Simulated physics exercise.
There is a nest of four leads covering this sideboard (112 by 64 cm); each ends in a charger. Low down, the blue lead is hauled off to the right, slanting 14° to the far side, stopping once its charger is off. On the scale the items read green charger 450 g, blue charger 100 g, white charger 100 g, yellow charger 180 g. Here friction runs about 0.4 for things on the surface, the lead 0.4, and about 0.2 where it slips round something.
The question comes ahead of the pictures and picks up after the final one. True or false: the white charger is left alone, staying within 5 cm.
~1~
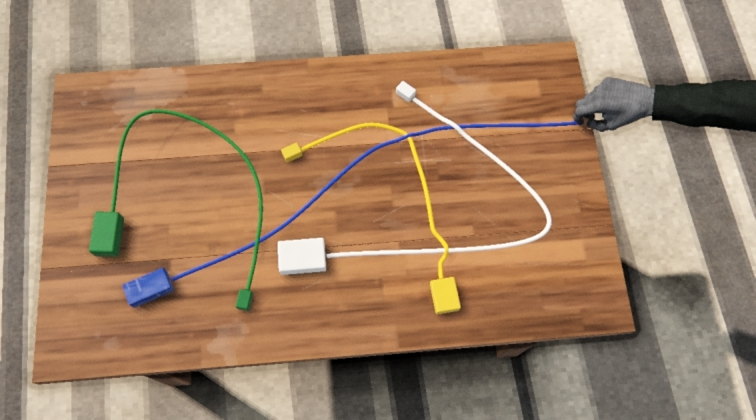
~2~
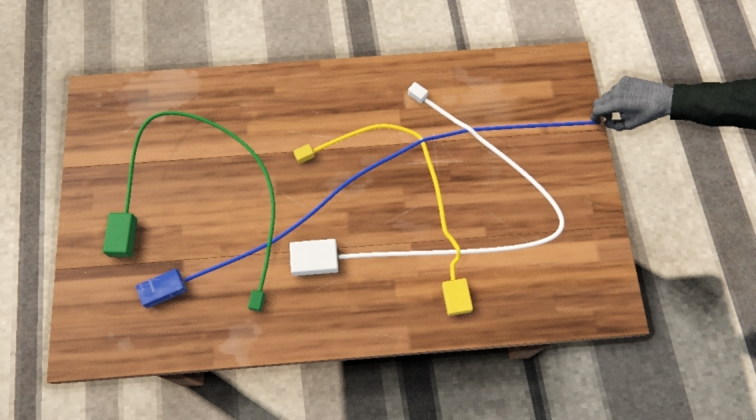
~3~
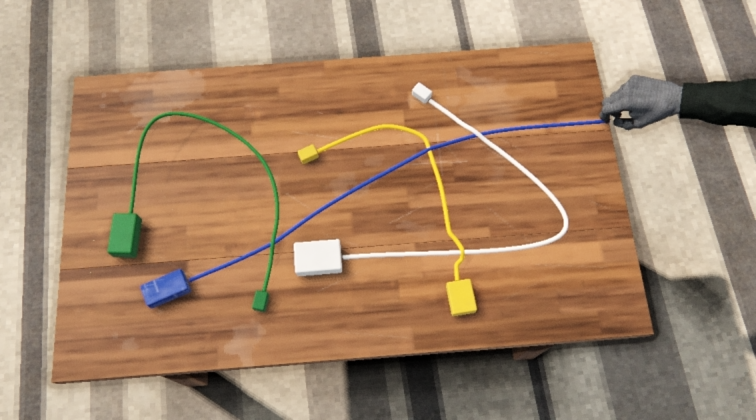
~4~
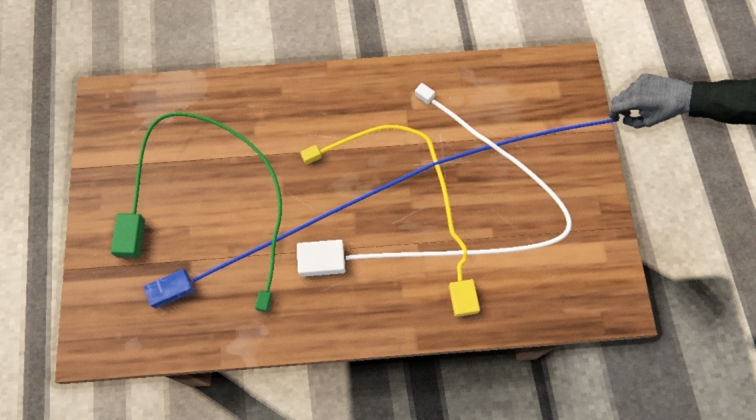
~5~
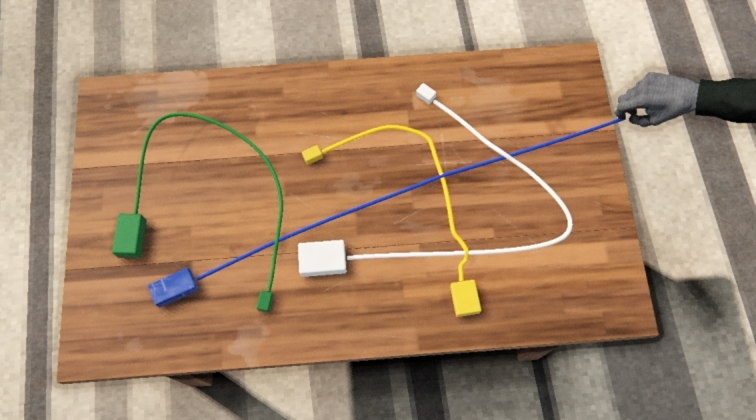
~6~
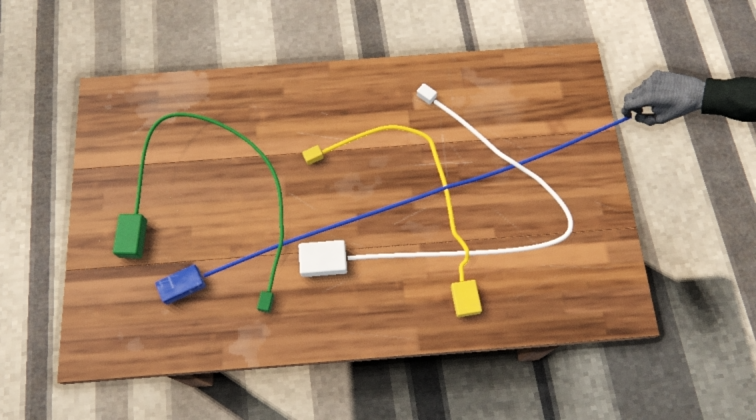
False.
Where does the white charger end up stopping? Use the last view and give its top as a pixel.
(390, 231).
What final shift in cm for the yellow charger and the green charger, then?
The yellow charger ends 0 cm from its start, the green charger 25 cm.
Next, the blue lead's tail end at (349, 215); white charger 3 cm off its start, blue charger 32 cm off its start, green plug 8 cm off its start.
Then, the blue lead's tail end at (482, 148); white charger 3 cm off its start, blue charger 63 cm off its start, green plug 47 cm off its start.
After that, the blue lead's tail end at (620, 116); white charger 5 cm off its start at (346, 251), blue charger 93 cm off its start at (608, 122), green plug on its side, 83 cm off its start at (631, 116).
Later, the blue lead has left the top; white charger 14 cm off its start, blue charger over the edge, green plug over the edge.
At the end, the blue lead has left the top; white charger 14 cm off its start at (390, 231), blue charger over the edge, green plug over the edge, white plug 34 cm off its start at (592, 103).
